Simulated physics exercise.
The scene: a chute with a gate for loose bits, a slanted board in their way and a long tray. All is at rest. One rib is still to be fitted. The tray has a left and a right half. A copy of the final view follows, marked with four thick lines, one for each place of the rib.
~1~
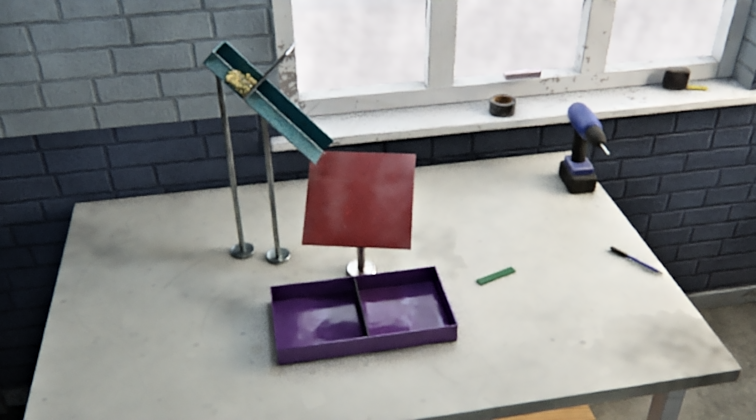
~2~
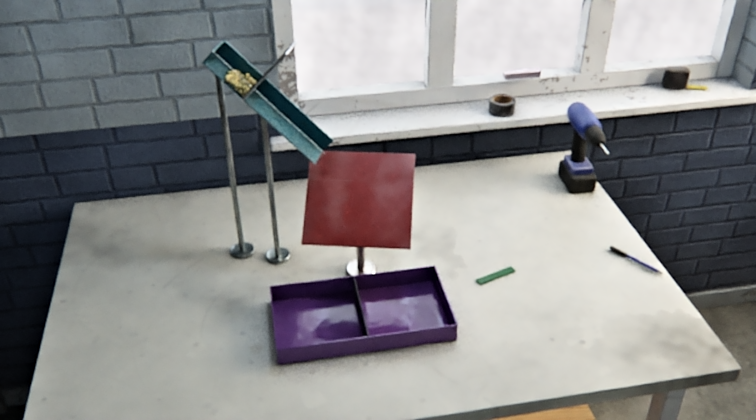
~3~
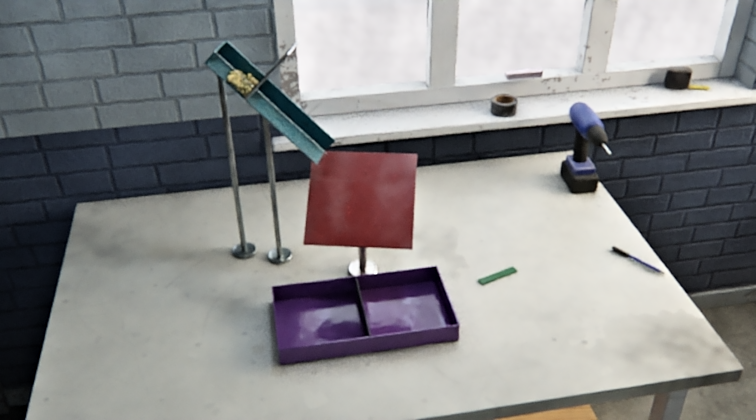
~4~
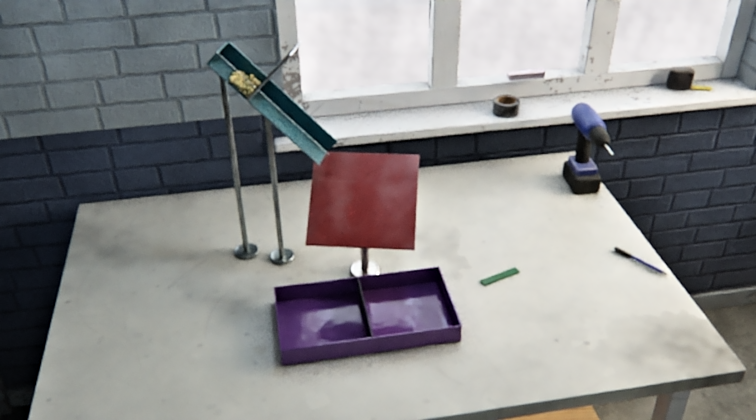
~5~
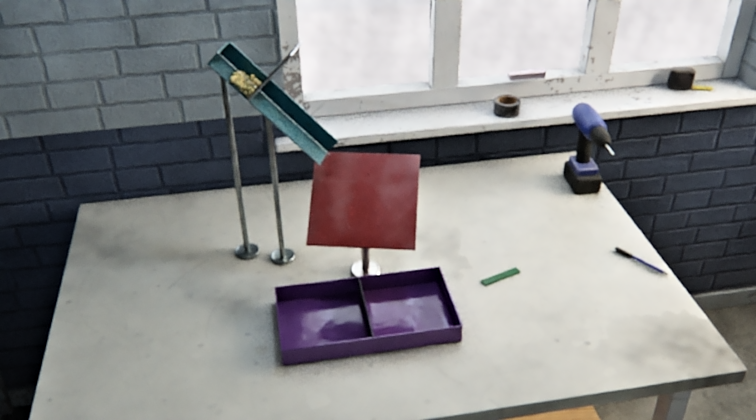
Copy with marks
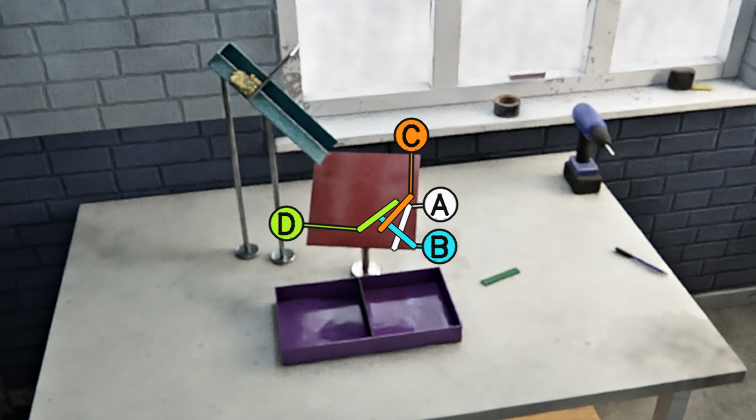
The footage shows a teal chute on two metal stands holding a small yellowish load, above a slanted red board and a purple tray with two compartments on a workbench; the objects stay still while the view shifts very slightly.
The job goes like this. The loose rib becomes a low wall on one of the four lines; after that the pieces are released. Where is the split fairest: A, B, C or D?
It is C.
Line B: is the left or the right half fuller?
Right.
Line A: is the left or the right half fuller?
More lands on the right.
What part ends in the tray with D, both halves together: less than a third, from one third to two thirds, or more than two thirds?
It is more than two thirds.
On the marked copy, line A from (408, 206) to (394, 247); line B from (379, 216) to (414, 245); line C from (410, 196) to (380, 229); line D from (395, 202) to (359, 229).
If A is chosen, of what is caught, roughly a quarter in the left half, the larger part in the right.
If B is chosen, of what is caught, about a tenth in the left half, the larger part in the right.
If C is chosen, of what is caught, roughly half in the left half, roughly half in the right.
If D is chosen, of what is caught, the larger part in the left half, about a tenth in the right.
